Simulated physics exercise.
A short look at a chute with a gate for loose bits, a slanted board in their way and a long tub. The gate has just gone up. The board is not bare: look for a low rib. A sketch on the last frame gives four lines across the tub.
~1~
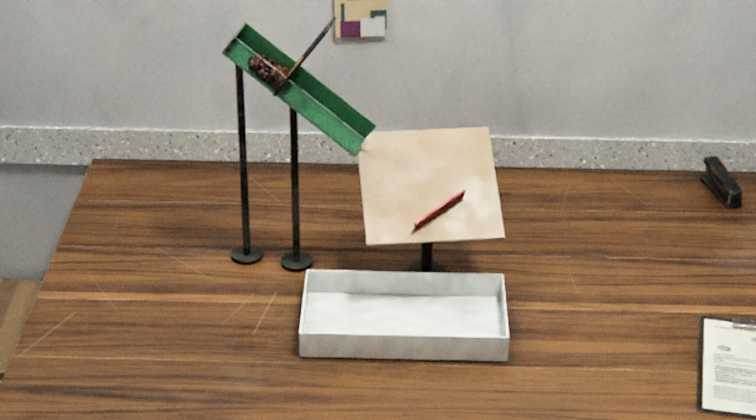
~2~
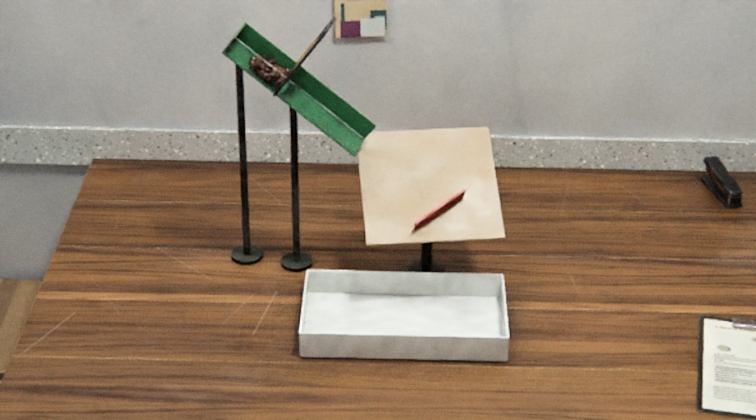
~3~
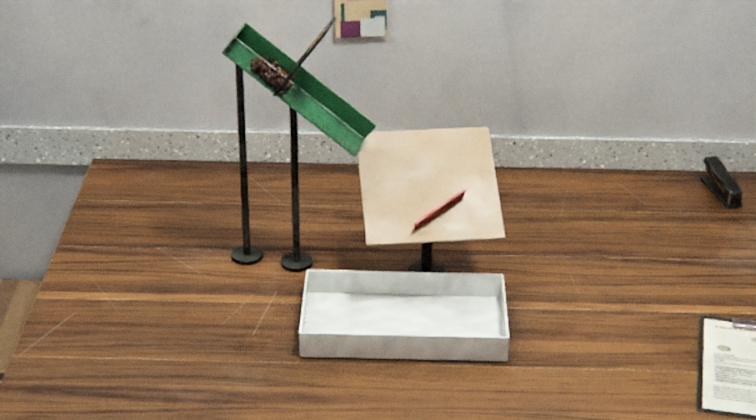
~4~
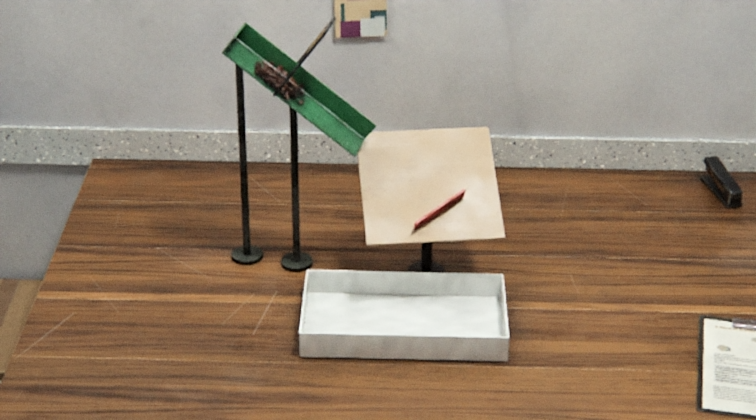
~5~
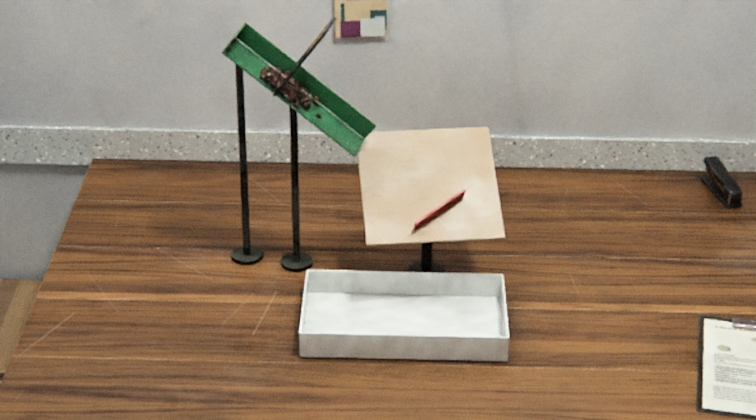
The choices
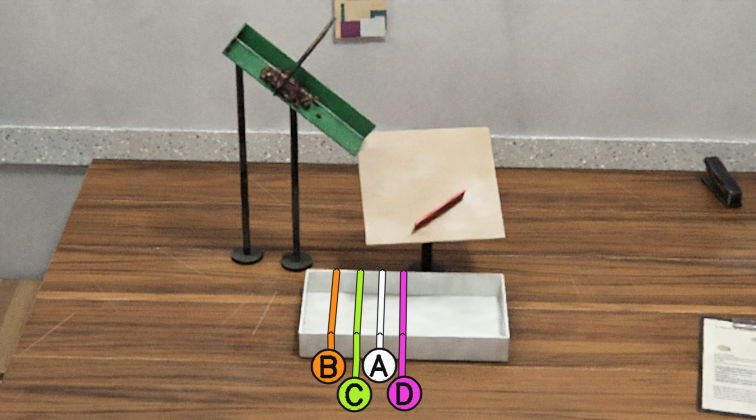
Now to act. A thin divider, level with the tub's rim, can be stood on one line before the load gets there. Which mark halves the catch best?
Use line D.
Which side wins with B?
The right side.
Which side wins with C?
The right side.
On the marked copy, line A crosses the front rim at (380, 334); line B crosses the front rim at (331, 333); line C crosses the front rim at (356, 334); line D crosses the front rim at (402, 335).
For line A, of what is caught, a small part on the left of the divider, nearly all on the right.
For line B, of what is caught, none on the left of the divider, all on the right.
For line C, of what is caught, none on the left of the divider, all on the right.
For line D, of what is caught, about a third on the left of the divider, about two thirds on the right.
